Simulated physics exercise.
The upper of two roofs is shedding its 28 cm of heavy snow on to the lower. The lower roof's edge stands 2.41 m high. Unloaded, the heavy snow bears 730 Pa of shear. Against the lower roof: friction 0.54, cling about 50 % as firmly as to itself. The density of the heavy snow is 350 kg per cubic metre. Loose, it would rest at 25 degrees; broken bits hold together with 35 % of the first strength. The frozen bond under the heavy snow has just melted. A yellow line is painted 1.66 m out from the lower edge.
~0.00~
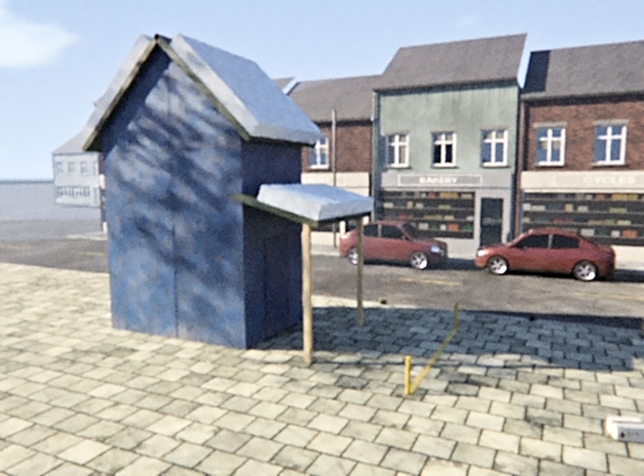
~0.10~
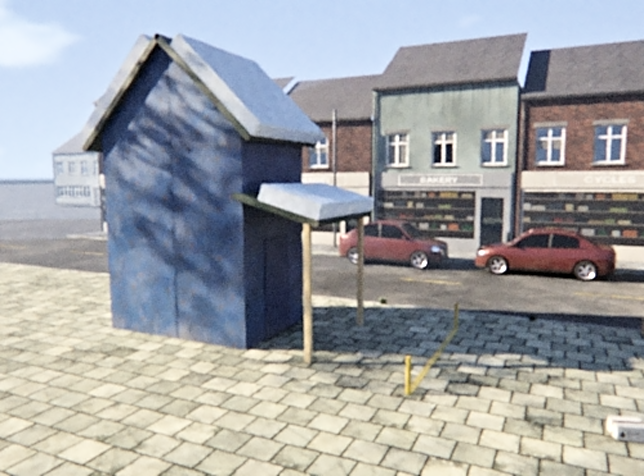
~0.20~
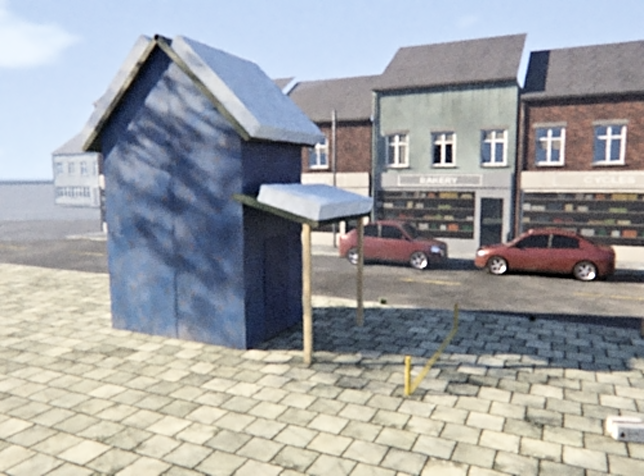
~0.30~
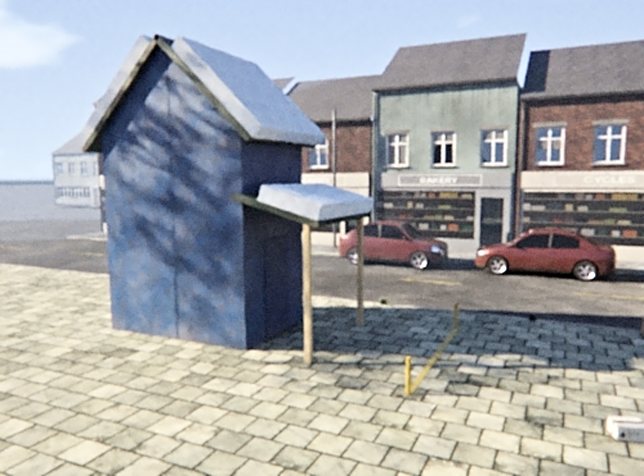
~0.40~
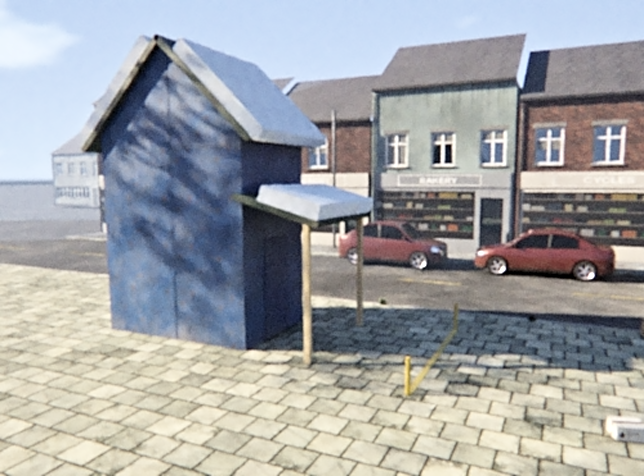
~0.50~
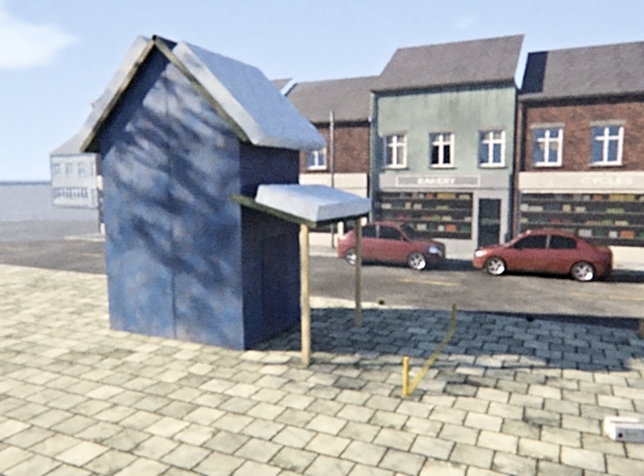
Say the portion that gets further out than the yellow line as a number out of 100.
Expect roughly 11 %.
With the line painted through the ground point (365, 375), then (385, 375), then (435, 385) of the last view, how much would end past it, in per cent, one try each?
In that order: 30 %, 22 %, 6 %.
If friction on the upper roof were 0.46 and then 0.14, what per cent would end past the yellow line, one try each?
In turn about 25 %, 45 %.
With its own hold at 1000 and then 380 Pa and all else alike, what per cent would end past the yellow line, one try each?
In turn about 2 %, 30 %.
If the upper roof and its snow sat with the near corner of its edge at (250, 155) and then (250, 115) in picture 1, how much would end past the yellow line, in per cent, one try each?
In turn about 0 %, 25 %.
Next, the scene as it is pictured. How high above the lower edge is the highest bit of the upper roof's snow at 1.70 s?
About 1.7 m.
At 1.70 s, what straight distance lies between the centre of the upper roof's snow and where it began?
Some 2.0 m.
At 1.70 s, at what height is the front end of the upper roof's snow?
About 2.8 m.
After 1.05 s, none is below the lower edge and 0 % is past the line.
After 1.70 s, none is below the lower edge and 0 % is past the line.
After 2.35 s, 24 % is below the lower edge and 0 % is past the line.
After 3.00 s, 49 % is below the lower edge and 10 % is past the line.
After 4.80 s, 63 % is below the lower edge and 11 % is past the line.
